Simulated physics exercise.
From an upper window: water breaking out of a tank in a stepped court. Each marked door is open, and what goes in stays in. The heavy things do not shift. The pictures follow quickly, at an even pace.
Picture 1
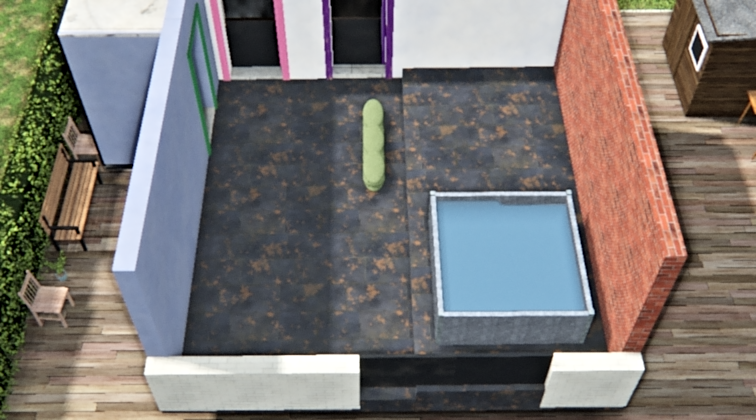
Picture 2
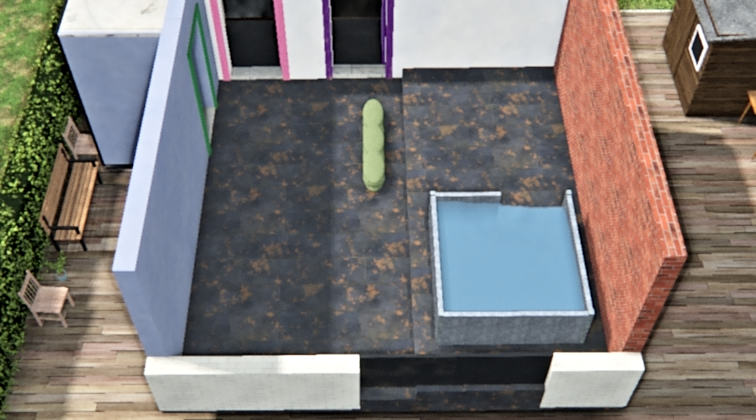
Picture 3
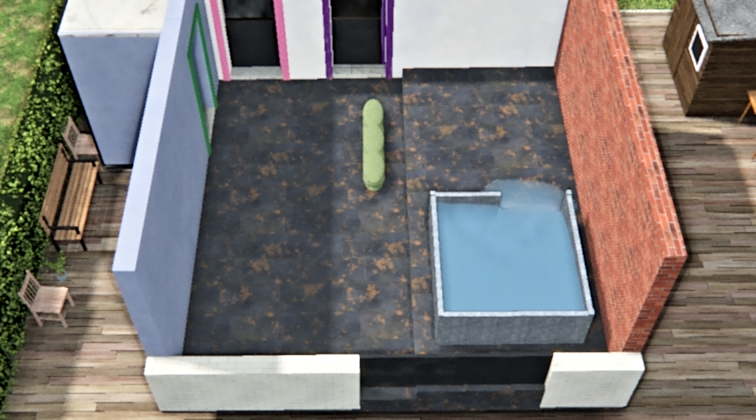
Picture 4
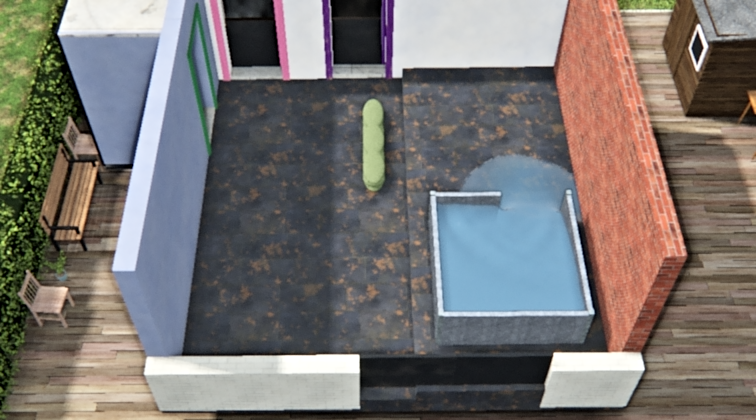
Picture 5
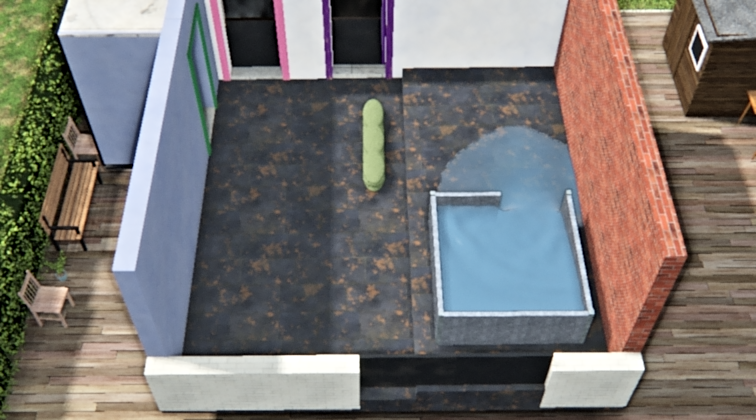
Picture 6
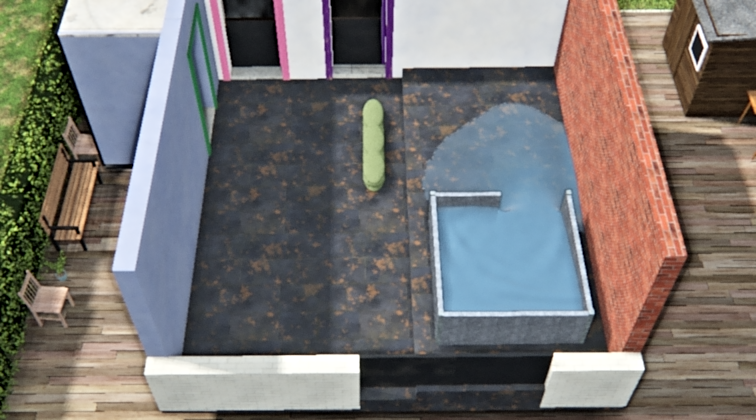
In a walled courtyard with a dark, stained floor, an open tank of blue water stood still, then a gap appeared in its far side and water poured out, spreading across the paving behind it.
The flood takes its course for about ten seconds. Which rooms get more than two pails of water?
In the end: The pink door takes more than that; the purple door takes more than that; the green door takes more than that.
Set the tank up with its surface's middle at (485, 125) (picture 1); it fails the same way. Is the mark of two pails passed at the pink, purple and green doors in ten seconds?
One by one: Pink door takes more; purple door is under; green door passes that mark.
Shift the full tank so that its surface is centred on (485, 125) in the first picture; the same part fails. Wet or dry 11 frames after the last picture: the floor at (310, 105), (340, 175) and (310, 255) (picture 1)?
One after the other: Wet, no water, not flooded.
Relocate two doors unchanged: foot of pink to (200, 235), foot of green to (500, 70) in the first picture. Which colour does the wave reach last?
It is the pink-painted one.
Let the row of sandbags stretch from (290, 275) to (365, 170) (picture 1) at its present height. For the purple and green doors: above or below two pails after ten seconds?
In short: Purple keeps below it, green lets more in.
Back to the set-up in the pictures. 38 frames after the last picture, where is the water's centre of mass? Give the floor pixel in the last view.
Roughly at (423, 188).
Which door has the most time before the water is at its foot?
It is the one in green.
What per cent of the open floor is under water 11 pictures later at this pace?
I make it 30 per cent.
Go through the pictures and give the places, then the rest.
The open tank at (507, 254) is whole and still, in the first picture.
The front is at a hidden place, out from the gap on the open tank's far side, in the second picture.
Water pours out on the open tank's far side and has run to (495, 187), in the third picture.
The front is at (507, 160), out from the gap on the open tank's far side, in the fourth picture.
The front is at (526, 131), out from the gap on the open tank's far side, in the fifth picture.
Water pours out on the open tank's far side and has run to (526, 109), in the sixth picture.
A moment on, water covers 25 % of the floor; the pink door not reached, the purple door not reached, the green door not reached.
Next, water covers 30 % of the floor; the pink door not reached, the purple door wet at the sill, nothing in, the green door not reached.
Then, water covers 45 % of the floor; the pink door wet at the sill, nothing in, the purple door under two buckets in, the green door wet at the sill, nothing in.
Later, water covers 80 % of the floor; the pink door over two buckets in, the purple door over two buckets in, the green door far over two buckets in.
In the end, water covers 85 % of the floor; the pink door over two buckets in, the purple door over two buckets in, the green door far over two buckets in.
